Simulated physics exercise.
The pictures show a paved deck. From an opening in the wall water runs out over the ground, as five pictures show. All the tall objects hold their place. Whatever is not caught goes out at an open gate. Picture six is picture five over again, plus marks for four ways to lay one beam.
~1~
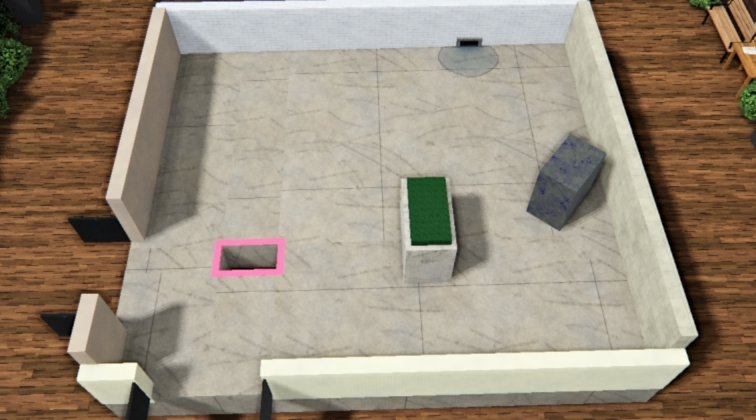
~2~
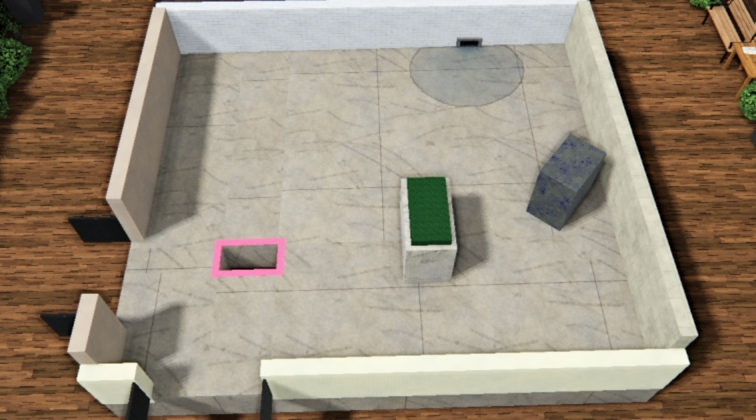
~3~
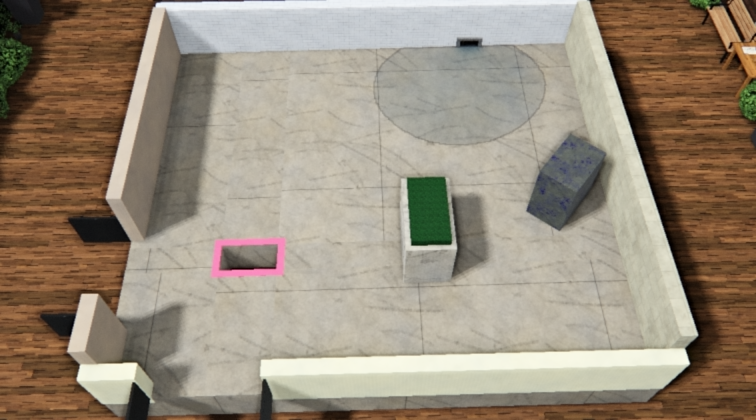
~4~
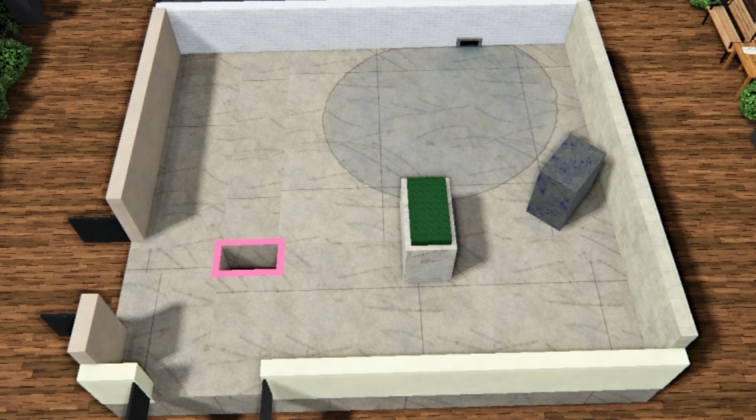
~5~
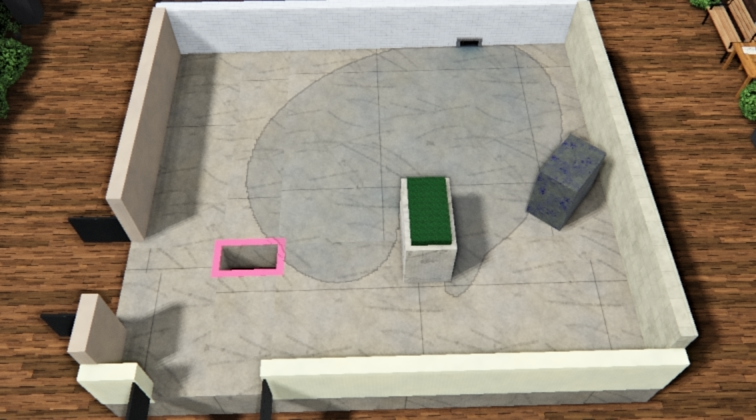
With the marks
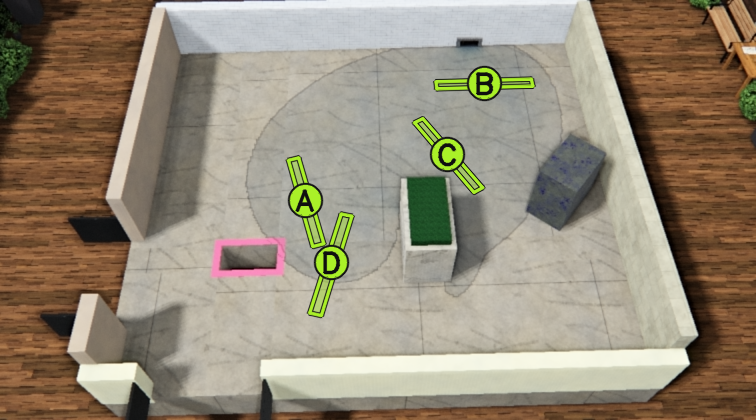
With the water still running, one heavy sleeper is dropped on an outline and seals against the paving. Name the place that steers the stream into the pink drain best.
The best spot is D.
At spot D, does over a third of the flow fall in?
No, it does not.
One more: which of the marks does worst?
Spot A.
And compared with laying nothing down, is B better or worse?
Spot B is worse.
On the marked copy, A from (293, 159) to (318, 245); B from (436, 85) to (532, 82); C from (418, 120) to (478, 190); D from (315, 314) to (346, 215).
For spot A, about 2 % of the stream runs into the pink drain, about 98 % out by the gates.
For spot B, about 19 % of the stream runs into the pink drain, about 78 % out by the gates.
For spot C, about 17 % of the stream runs into the pink drain, about 82 % out by the gates.
For spot D, about 27 % of the stream runs into the pink drain, about 73 % out by the gates.
